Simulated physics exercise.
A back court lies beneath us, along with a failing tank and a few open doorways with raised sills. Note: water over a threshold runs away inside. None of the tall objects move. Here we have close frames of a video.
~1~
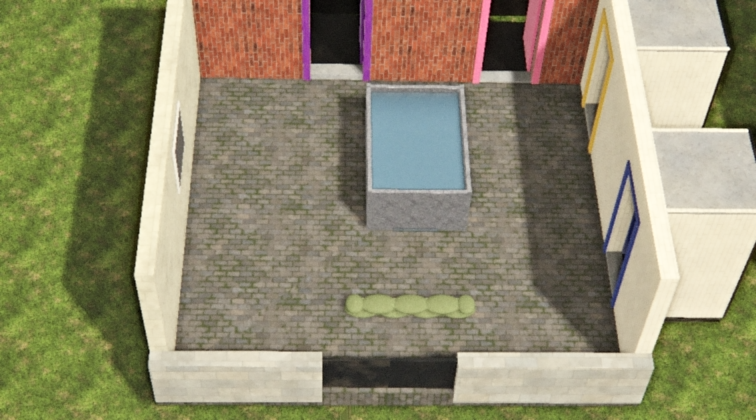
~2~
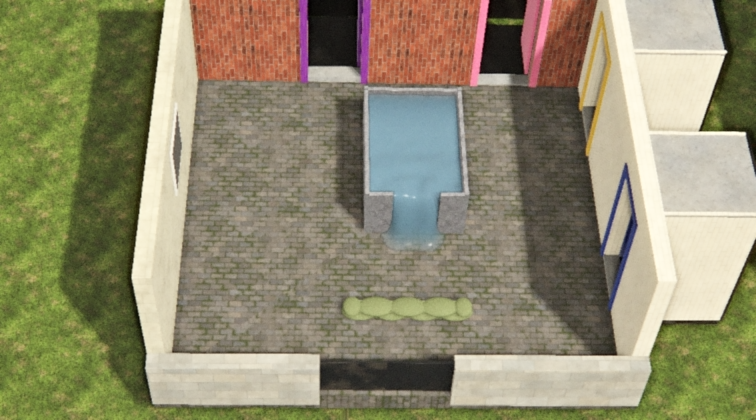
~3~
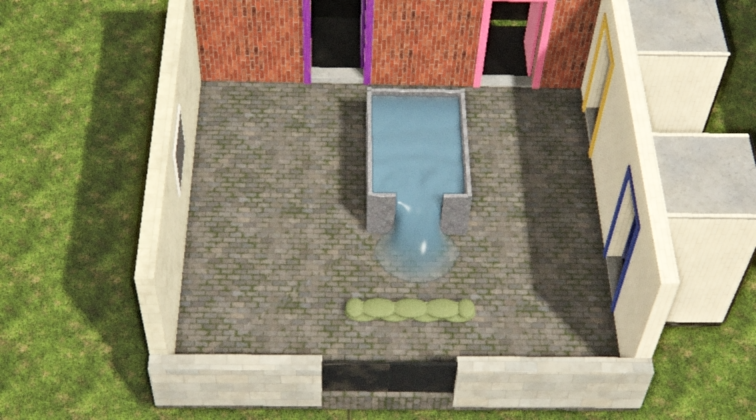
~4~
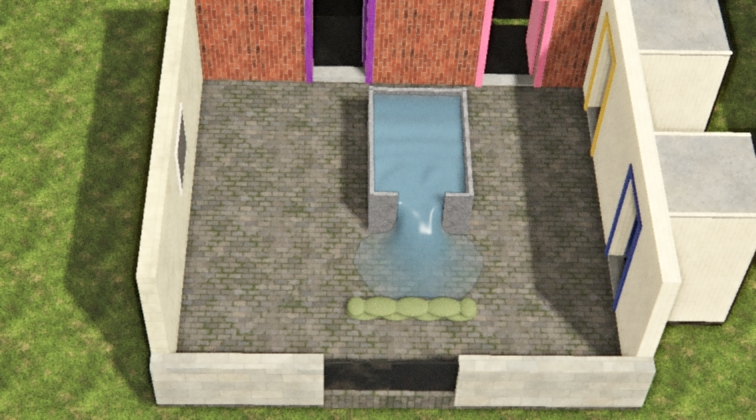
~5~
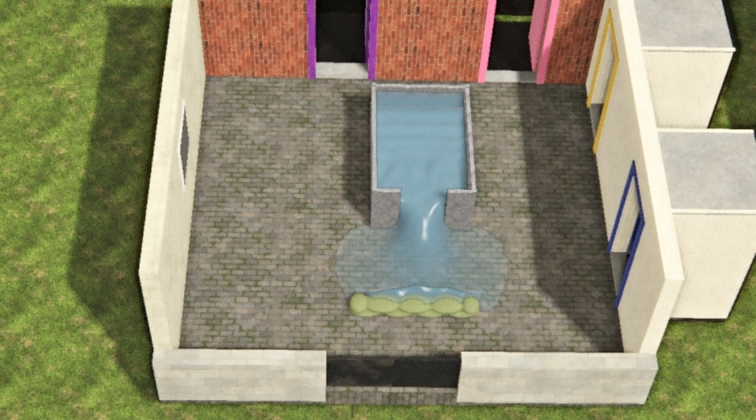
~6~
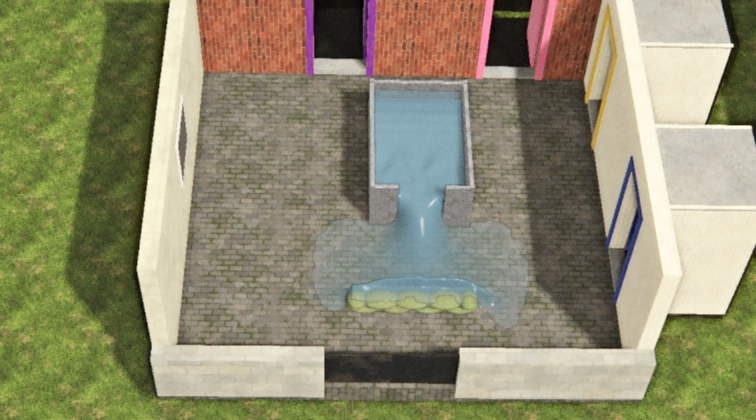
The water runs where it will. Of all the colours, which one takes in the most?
The blue one.
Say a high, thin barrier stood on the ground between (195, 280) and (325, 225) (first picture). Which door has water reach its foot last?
I pick the purple-painted one.
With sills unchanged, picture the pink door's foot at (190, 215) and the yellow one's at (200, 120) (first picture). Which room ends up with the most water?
I'd say the biggest share comes in at the one in blue.
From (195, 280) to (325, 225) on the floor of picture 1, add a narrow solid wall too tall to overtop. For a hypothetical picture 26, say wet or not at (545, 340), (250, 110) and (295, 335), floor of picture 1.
Taking them as you listed them, they'd be drenched, spared by the flood and drenched.
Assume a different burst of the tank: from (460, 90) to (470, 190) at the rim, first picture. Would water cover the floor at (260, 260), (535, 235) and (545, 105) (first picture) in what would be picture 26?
The first spot is left untouched, the second is soaked through and the third is soaked through.
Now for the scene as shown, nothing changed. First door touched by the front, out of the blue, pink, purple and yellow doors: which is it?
The door marked blue.
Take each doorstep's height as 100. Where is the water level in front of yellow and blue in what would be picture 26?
Some 0 percent, then some 280 percent.
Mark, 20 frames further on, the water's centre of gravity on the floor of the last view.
Centre: Close to (408, 247).
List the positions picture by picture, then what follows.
The first frame shows the open tank at (417, 141) is whole and still.
In the second frame, the front is at (388, 241), out from the gap at (415, 216).
In the third frame, water pours out at (418, 219) and has run to (431, 277).
In the fourth frame, the front is at (394, 301), out from the gap at (419, 219).
In the fifth frame, the front is at (492, 303), out from the gap at (422, 216).
In the sixth frame, water pours out at (420, 211) and has run to (508, 323).
A moment on, water covers 35 % of the floor; pink door not reached, purple door not reached, yellow door not reached, blue door not reached.
Next, water covers 45 % of the floor; pink door not reached, purple door not reached, yellow door not reached, blue door some in.
Then, water covers 55 % of the floor; pink door not reached, purple door not reached, yellow door not reached, blue door a lot in.
Later, water covers 80 % of the floor; pink door a trickle in, purple door wet at the sill, nothing in, yellow door wet at the sill, nothing in, blue door a lot in.
In the end, water covers 95 % of the floor; pink door some in, purple door wet at the sill, nothing in, yellow door wet at the sill, nothing in, blue door a lot in; the blue door has let in the most.
